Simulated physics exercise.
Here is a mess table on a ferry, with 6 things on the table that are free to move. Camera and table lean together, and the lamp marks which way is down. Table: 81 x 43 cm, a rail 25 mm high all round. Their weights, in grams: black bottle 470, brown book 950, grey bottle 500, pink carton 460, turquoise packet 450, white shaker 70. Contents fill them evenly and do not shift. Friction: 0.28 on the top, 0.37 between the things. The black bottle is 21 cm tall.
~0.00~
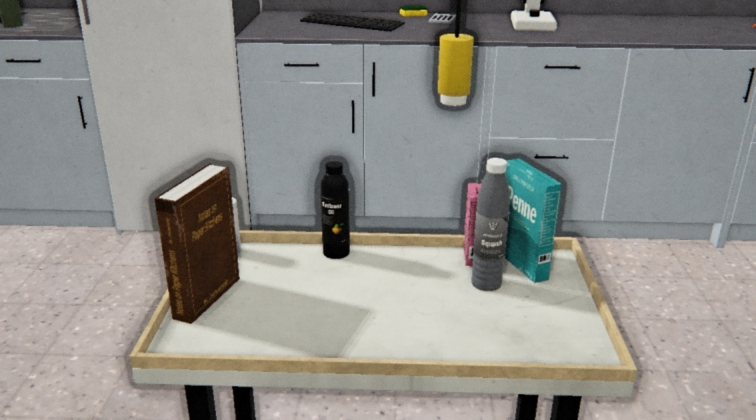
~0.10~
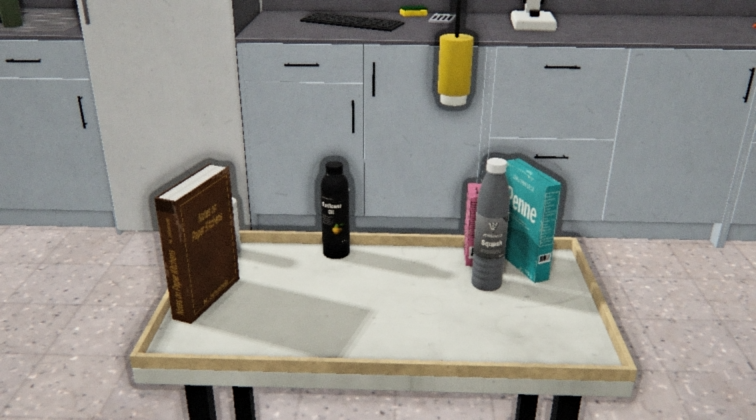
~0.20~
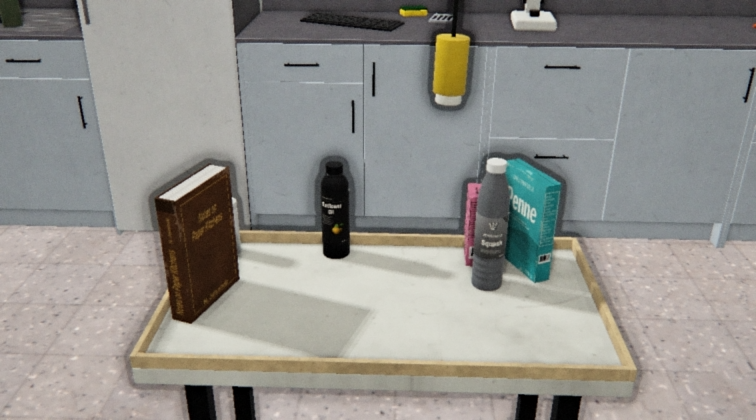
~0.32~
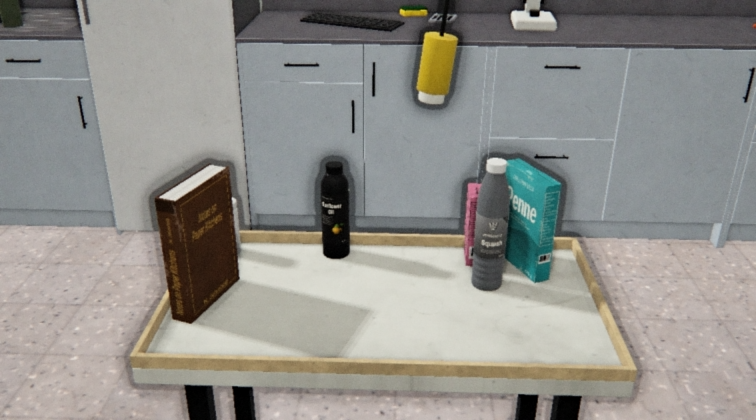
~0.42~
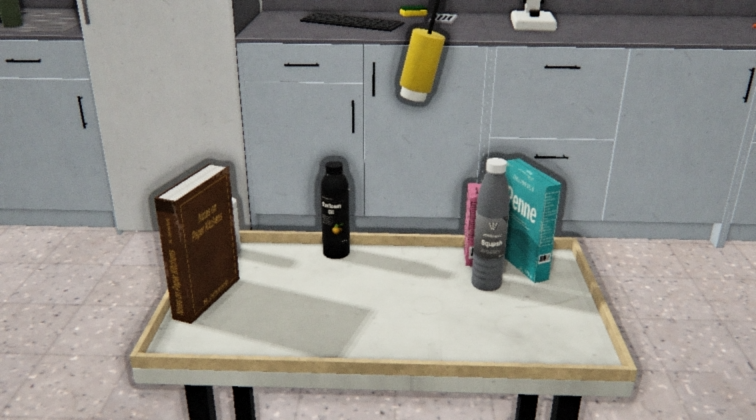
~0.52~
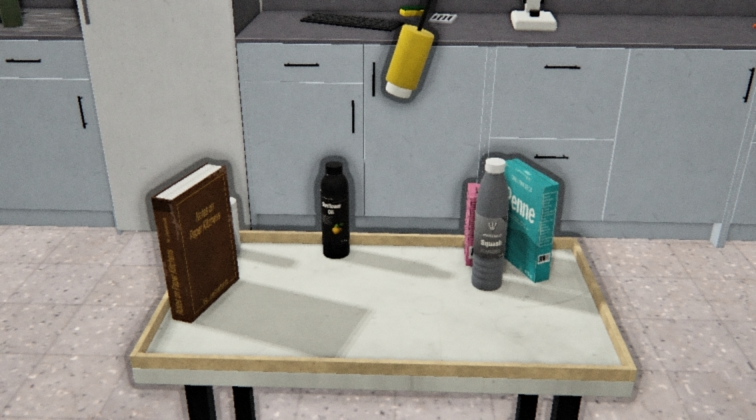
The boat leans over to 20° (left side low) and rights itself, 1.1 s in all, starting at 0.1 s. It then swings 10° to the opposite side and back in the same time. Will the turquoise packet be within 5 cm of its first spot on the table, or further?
The turquoise packet ends elsewhere.
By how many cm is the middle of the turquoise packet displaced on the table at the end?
About 11 cm.
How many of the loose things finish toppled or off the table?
That comes to 4.
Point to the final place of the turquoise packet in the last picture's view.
Around (499, 266).
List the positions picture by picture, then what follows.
The first frame shows boat level; turquoise packet (527, 220); black bottle (335, 210).
The second frame shows boat level; grey bottle (492, 225).
The third frame shows floor tilted 2°, left side down; black bottle (335, 210).
The fourth frame shows floor tilted 7°, left side down; brown book (201, 242); grey bottle (491, 225).
The fifth frame shows floor tilted 13°, left side down.
The sixth frame shows floor tilted 17°, left side down; turquoise packet (526, 220); black bottle (335, 210).
By 0.92 s, floor tilted 10°, left side down; brown book now off the table; turquoise packet rocked 65° off its seat near (475, 241); grey bottle rocked 69° off its seat.
By 1.12 s, floor tilted 1°, left side down; turquoise packet on its side near (444, 242); grey bottle on its side; pink carton on its side.
When it is over (3.6 s), off the table, brown book; lying over on the table, grey bottle, pink carton and turquoise packet; not toppled but over 5 cm from the start, black bottle; the last one within 5 cm of the start. In the last view, turquoise packet near (499, 266).
